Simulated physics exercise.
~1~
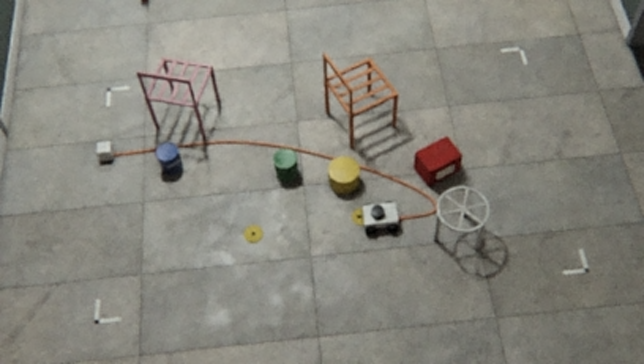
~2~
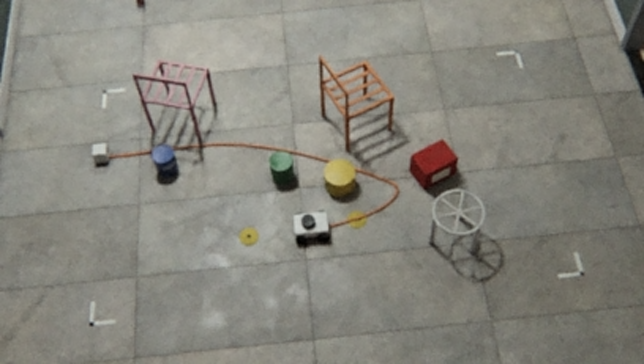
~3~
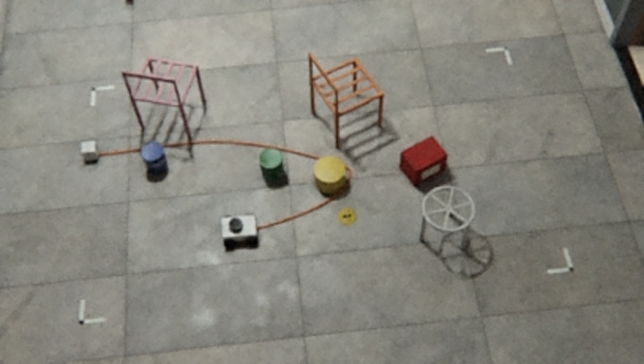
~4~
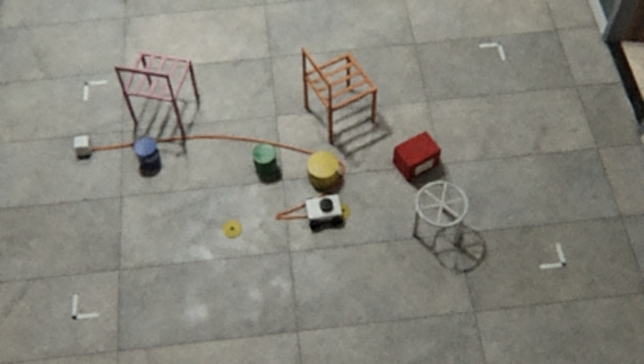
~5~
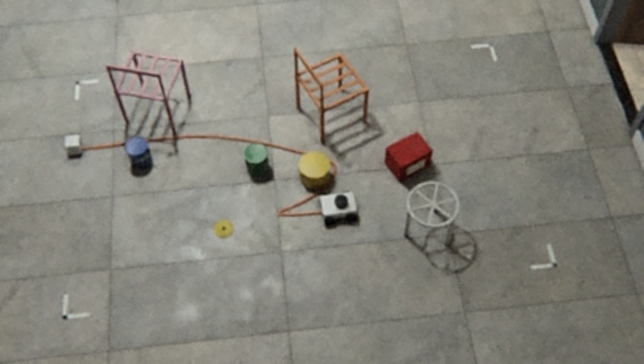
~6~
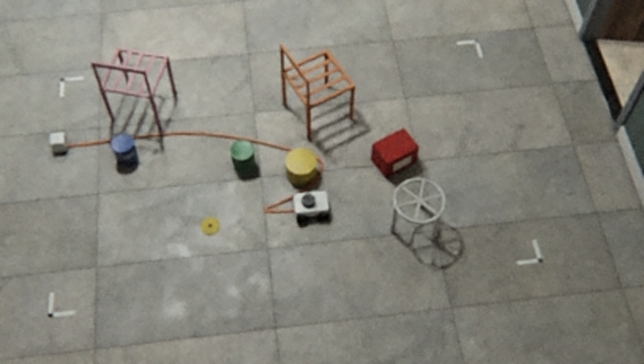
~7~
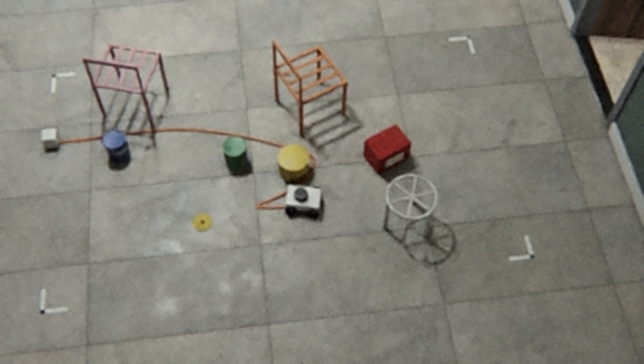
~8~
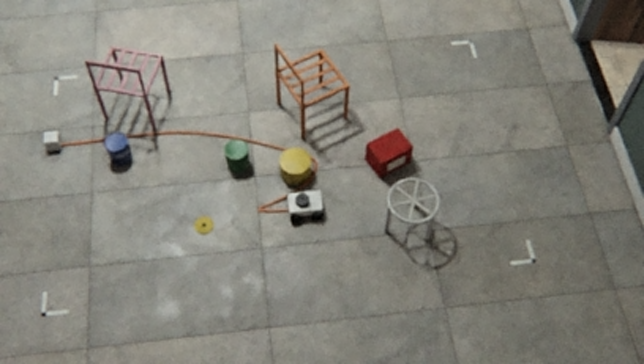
A small white cart trailing an orange lead moves left, then right, and stops below a yellow tub.
